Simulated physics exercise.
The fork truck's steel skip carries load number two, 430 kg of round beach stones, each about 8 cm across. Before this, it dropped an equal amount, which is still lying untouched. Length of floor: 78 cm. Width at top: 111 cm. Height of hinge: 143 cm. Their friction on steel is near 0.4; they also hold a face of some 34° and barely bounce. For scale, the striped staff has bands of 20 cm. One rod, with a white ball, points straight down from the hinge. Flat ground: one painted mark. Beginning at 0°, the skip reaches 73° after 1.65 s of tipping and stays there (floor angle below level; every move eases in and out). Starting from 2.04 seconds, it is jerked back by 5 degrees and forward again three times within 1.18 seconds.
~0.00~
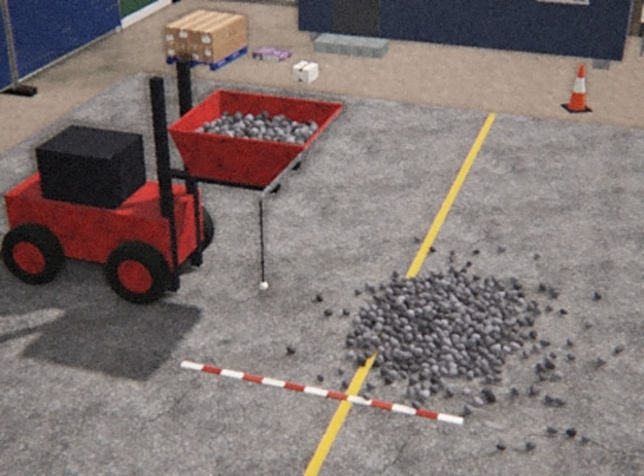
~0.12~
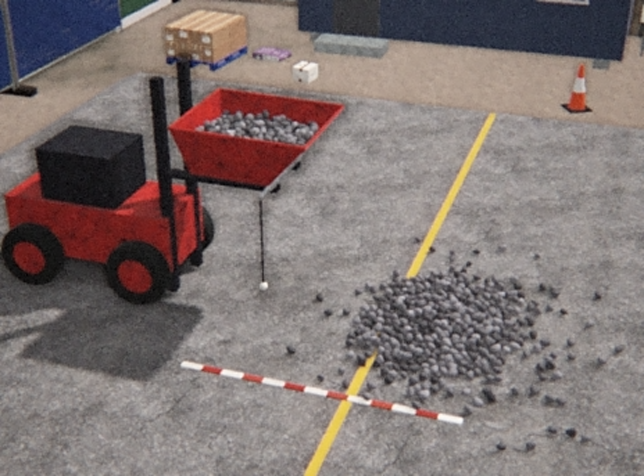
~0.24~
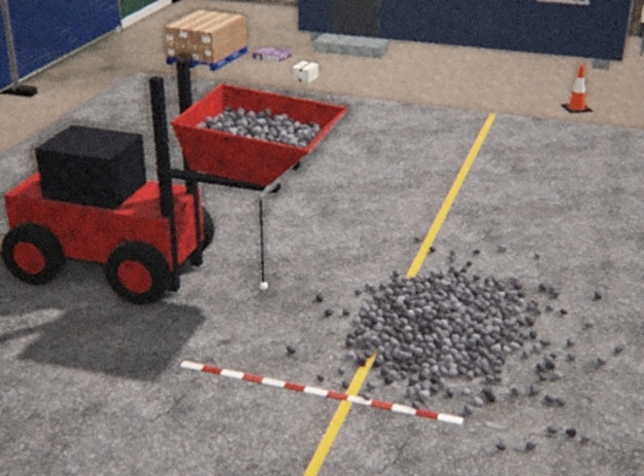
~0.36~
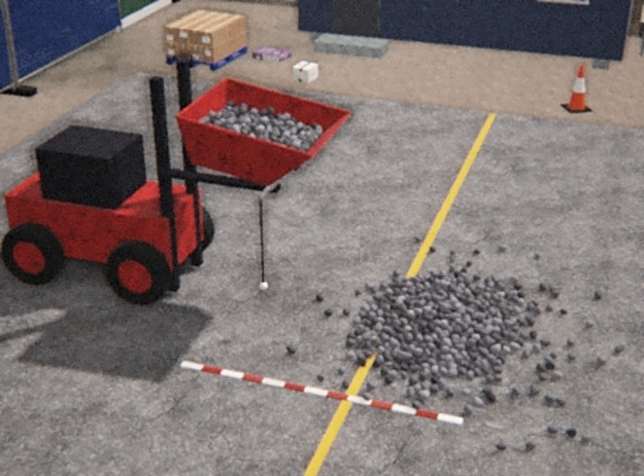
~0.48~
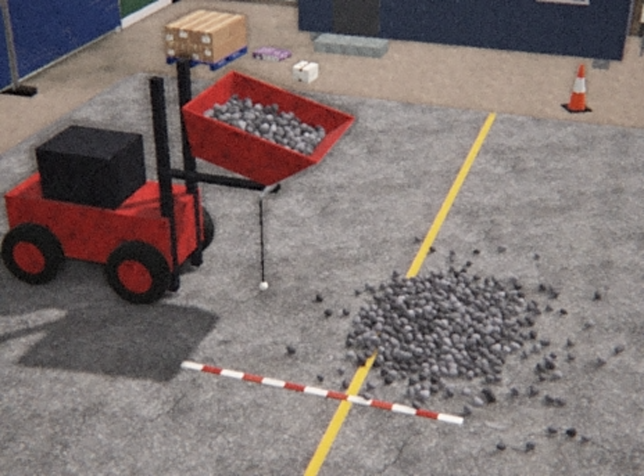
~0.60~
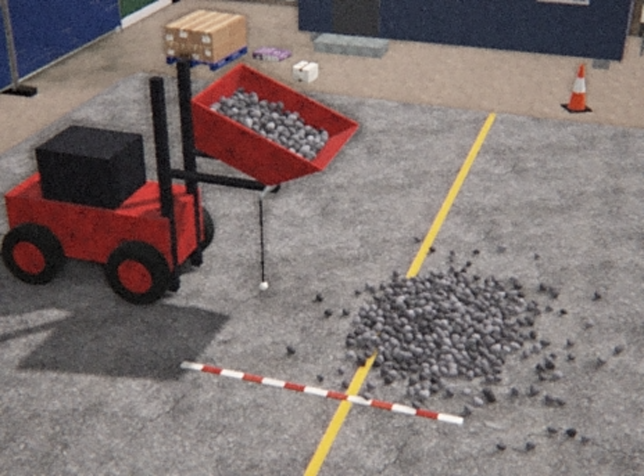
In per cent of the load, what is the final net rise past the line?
It comes to roughly 70 per cent.
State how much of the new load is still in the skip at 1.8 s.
Roughly 50 per cent of its load.
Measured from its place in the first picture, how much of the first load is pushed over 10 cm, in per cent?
Around 25 in a hundred.
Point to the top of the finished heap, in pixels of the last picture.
It ends up around (419, 298) in the last picture.
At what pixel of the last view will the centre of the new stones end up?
Centre: Approx. (410, 309).
After 1.2 s the floor is at 62°; in per cent of one load, 100 in the skip, 11 short of the line, 88 past the line; the foremost stones are at (614, 357).
After 1.8 s the floor is at 73°; in per cent of one load, 52 in the skip, 46 short of the line, 101 past the line; the foremost stones are at (614, 357).
After 3.7 s the floor is at 73°; in per cent of one load, 0 in the skip, 41 short of the line, 158 past the line; the foremost stones are at (614, 362).
After 6.3 s the floor is at 73°; in per cent of one load, 0 in the skip, 41 short of the line, 158 past the line; the foremost stones are at (614, 362). Net gain past the line, 70.
